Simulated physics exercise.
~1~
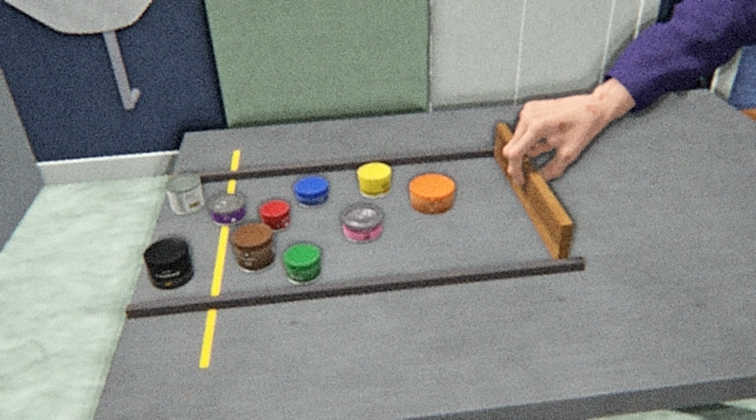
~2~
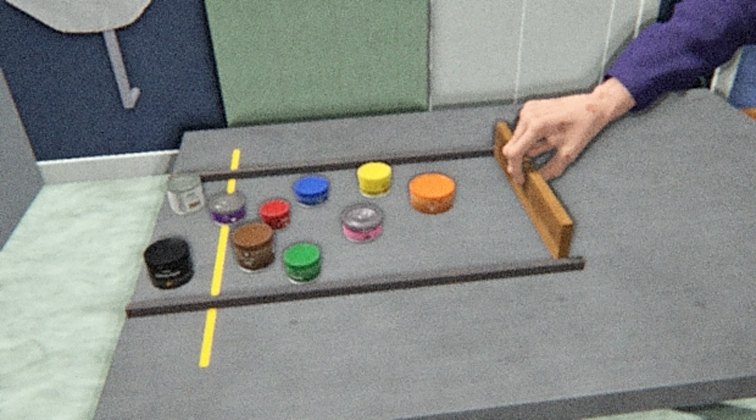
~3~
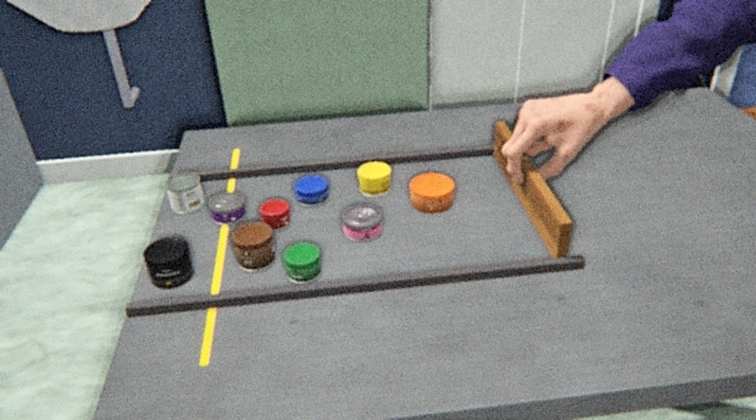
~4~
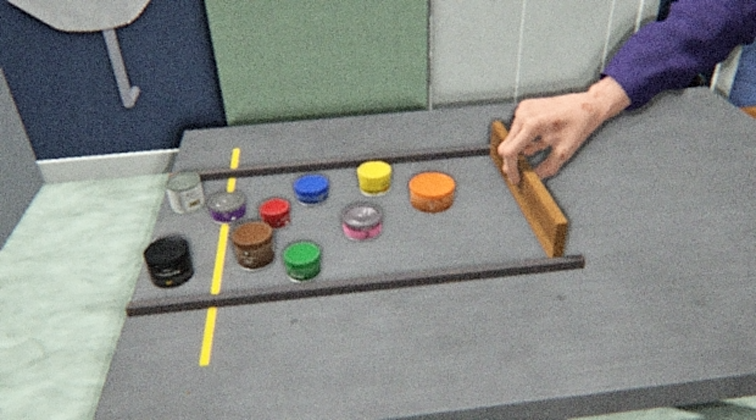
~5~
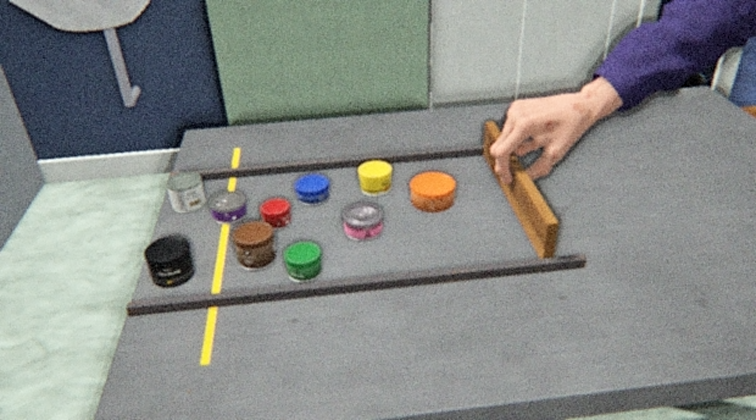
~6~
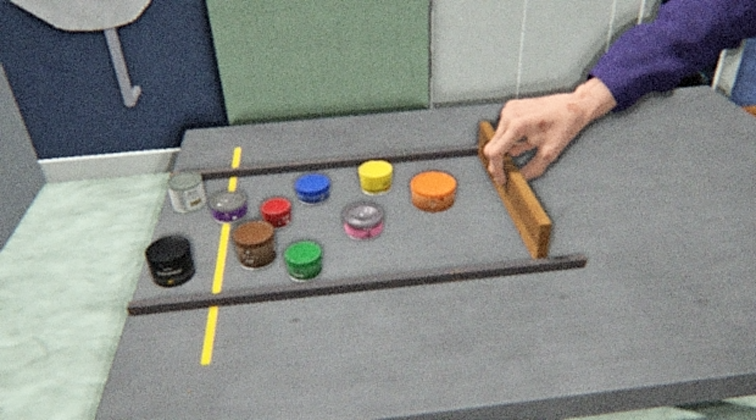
Wooden board held upright by a hand in a purple sleeve, sliding slightly left across a grey table toward scattered colourful pots.
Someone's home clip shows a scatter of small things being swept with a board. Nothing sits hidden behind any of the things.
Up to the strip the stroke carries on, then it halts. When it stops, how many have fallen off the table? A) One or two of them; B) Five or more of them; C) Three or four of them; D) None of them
Answer: A.
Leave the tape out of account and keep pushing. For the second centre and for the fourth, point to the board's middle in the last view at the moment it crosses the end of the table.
I'd put it close to (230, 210) and later close to (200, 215).
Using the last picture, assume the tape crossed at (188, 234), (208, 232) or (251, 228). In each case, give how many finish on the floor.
Try by try, 6, 3 and 0.
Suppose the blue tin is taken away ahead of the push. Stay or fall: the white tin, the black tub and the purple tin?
So: The white tin does not drop, the black tub goes down, the purple tin does not drop.
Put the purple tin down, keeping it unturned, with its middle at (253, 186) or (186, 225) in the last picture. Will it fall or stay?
Results in order - still up; down.
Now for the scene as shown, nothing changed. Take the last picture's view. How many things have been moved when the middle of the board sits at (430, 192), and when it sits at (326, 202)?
First 1, after that 5.
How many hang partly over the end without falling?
Count: 1.
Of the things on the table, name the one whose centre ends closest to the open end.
The foremost one is the purple tin.
Soon after, none off yet; white tin at rest near (187, 192); black tub at rest near (171, 262); purple tin at rest near (229, 207).
After that, none off yet; white tin at rest near (187, 192); black tub at rest near (171, 262); purple tin displaced about its own width near (202, 214).
In the end, the number that fall off is one or two; gone, black tub and white tin.
